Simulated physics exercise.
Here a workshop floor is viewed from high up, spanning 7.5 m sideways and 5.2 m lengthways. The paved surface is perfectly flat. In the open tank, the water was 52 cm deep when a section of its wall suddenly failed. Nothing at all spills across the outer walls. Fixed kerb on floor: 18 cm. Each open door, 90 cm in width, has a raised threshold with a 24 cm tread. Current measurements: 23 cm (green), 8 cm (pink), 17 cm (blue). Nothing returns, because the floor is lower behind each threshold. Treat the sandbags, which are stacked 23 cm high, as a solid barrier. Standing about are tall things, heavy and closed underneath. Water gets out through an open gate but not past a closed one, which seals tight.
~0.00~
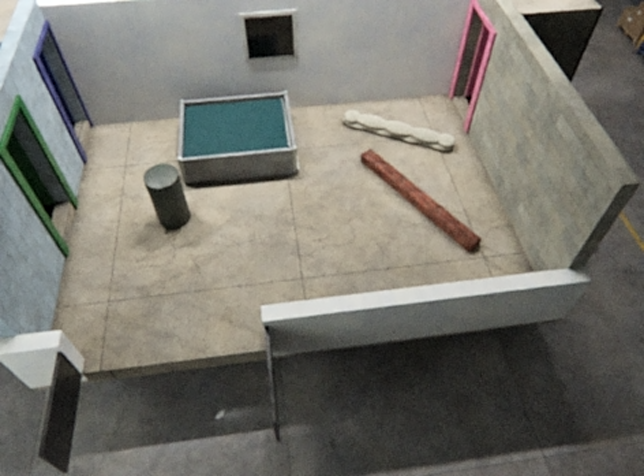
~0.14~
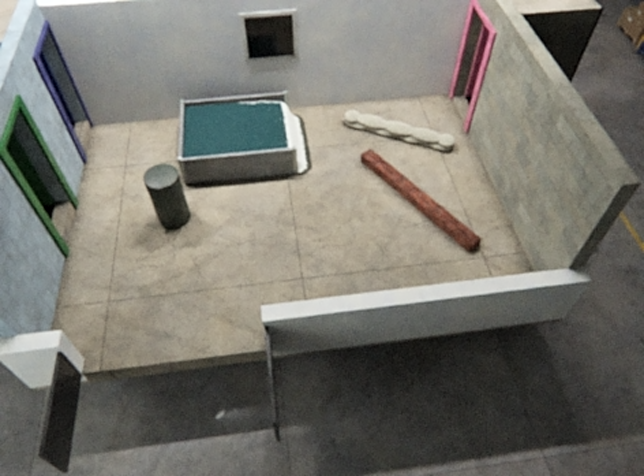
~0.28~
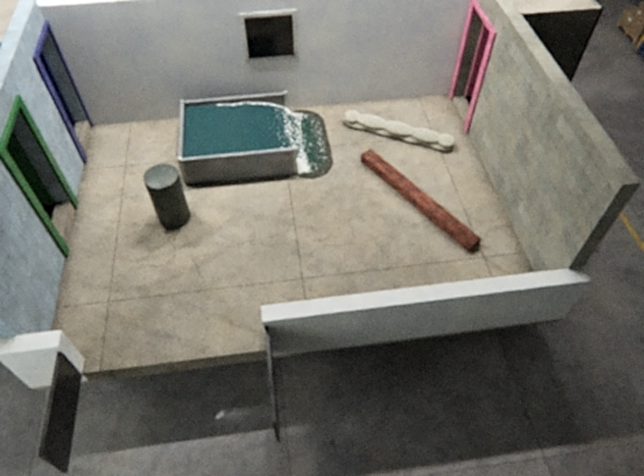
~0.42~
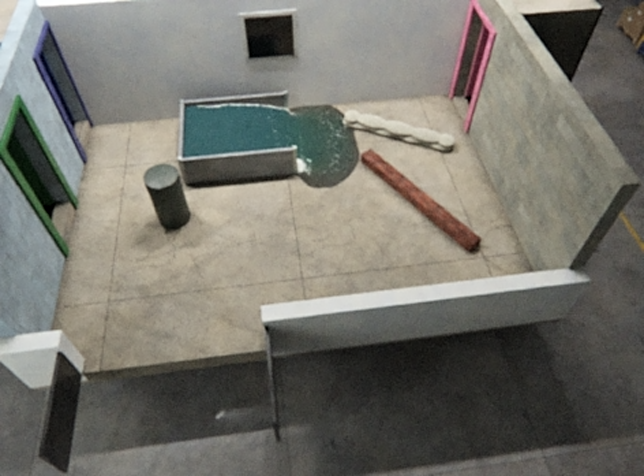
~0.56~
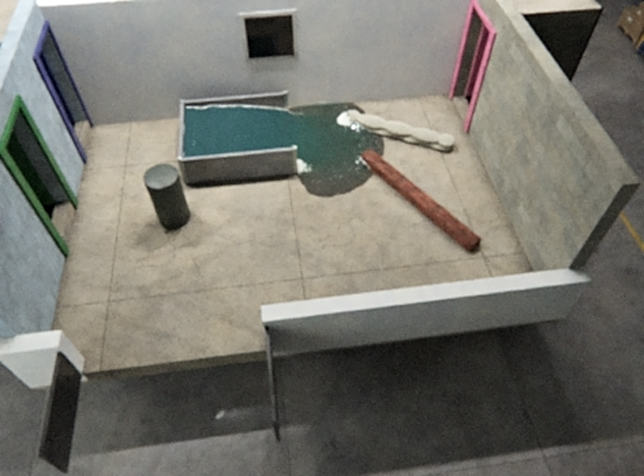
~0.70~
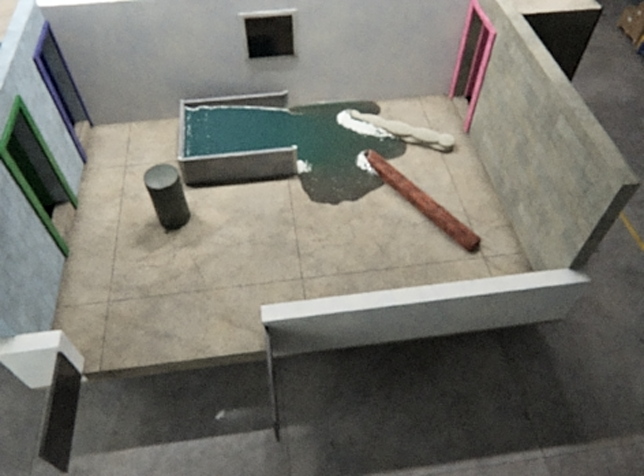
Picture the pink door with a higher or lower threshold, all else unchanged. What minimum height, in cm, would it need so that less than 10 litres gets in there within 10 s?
About 13.5 cm.
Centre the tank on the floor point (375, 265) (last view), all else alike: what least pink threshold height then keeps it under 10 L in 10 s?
Near 6.5 cm.
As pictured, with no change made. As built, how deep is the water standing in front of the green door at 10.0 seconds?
Roughly 5.0 cm deep.
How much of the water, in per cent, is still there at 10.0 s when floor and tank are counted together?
What remains is some 92 per cent of the water.
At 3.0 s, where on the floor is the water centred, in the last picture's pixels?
Roughly (362, 168).
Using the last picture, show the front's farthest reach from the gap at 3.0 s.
At about (541, 300).
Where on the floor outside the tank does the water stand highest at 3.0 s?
Near (530, 301).
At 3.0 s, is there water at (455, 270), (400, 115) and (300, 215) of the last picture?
So, in order, I'd say got wet, then got wet, then stayed dry.
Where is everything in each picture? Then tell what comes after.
The first frame shows the open tank at (236, 128) is whole and still, 52 cm deep; the pink door at (470, 71) is dry.
In the second frame, the front is at (306, 168), 0.2 m from the gap at (289, 136); 0.3 m2 of floor is wet, 52 cm left at the back.
In the third frame, the gap is at (289, 138), the front 0.7 m out at (328, 164); the back of the open tank holds 52 cm.
In the fourth frame, the gap is at (289, 138), the front 1.2 m out at (355, 157); the back of the open tank holds 52 cm.
In the fifth frame, the gap is at (289, 139), the front 1.7 m out at (380, 146); the back of the open tank holds 50 cm.
In the sixth frame, the front is at (402, 148), 2.2 m from the gap at (289, 139); 3.7 m2 of floor is wet, 44 cm left at the back; 1.6 m in a straight line remain to the pink door at (470, 71).
After 1.4 s water covers 20 % of the floor, deepest (30 cm) near (343, 125); it has not reached the pink door.
After 3.0 s water covers 40 % of the floor, deepest (26 cm) near (530, 301); 16 cm at the pink door, 30 litres in over its 8 cm threshold.
After 10.0 s water covers 90 % of the floor, deepest (8 cm) near (408, 184); 6 cm at the pink door, 60 litres in over its 8 cm threshold.
At the pink door as built, the water arrived by 1.7 s and peaked near 17 cm at 2.6 s.
Run again over the same 10 s with other heights there, 23 litres in over 11.5 cm, 2 litres over 16 cm. The limit of 10 litres is kept from about 13.5 cm up.
